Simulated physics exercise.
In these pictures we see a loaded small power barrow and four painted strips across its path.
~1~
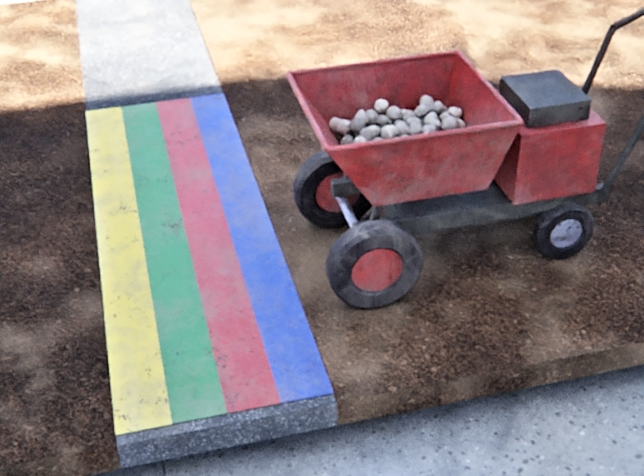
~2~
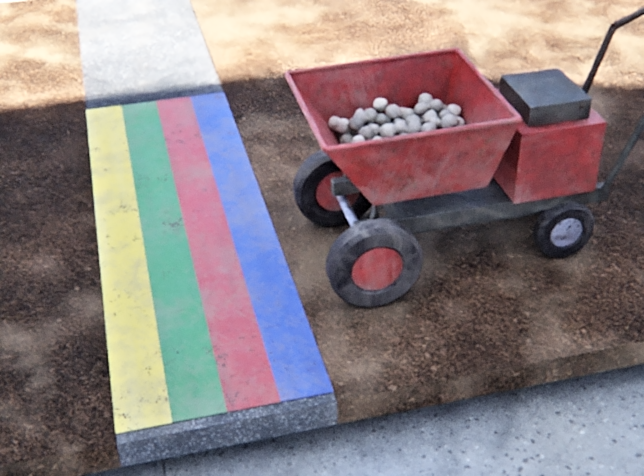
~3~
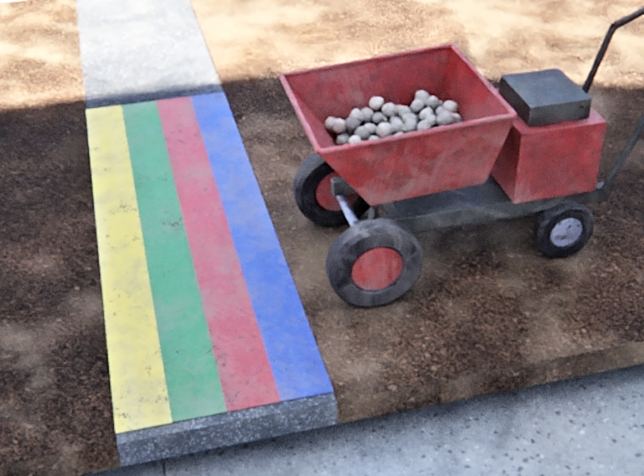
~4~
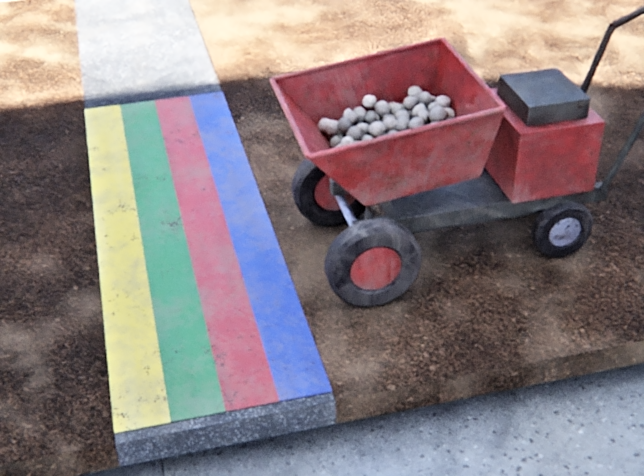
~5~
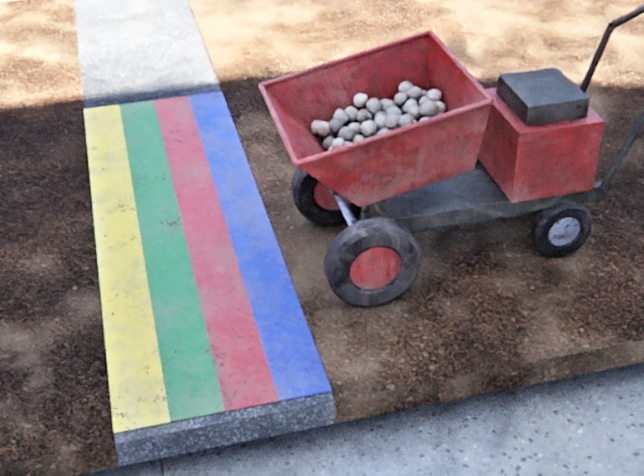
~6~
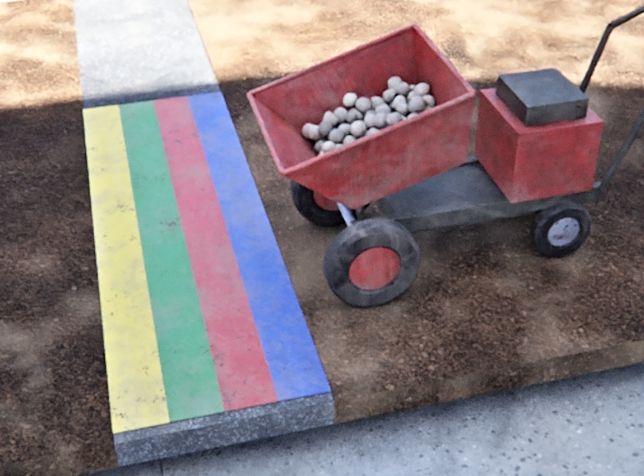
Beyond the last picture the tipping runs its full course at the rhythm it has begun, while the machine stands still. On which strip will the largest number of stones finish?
The largest number finish on the green strip.
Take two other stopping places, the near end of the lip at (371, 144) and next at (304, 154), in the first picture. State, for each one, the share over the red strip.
The first spot gives roughly 40 %; the second gives roughly 0 %.
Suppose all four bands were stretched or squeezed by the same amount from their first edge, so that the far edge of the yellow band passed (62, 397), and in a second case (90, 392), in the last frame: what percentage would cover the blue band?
Near 0 and then 0 in a hundred.
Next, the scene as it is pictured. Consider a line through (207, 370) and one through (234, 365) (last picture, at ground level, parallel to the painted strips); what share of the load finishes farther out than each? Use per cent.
About 60 and 80 %.
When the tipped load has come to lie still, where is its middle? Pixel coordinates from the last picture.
At about (166, 283), give or take.
Shortly afterwards, skip tipped steeply; the whole lot in the skip.
Next, skip tipped right over; all but a few in the skip; only a few over the red strip; a little over the green strip.
Some moments later, skip tipped right over; near a quarter in the skip; a little over the red strip; near a third over the green strip; near a quarter over the yellow strip; a little off the paint.
In the end, skip tipped right over; a little in the skip; only a few over the blue strip; near a quarter over the red strip; near a third over the green strip; near a quarter over the yellow strip; a little off the paint.
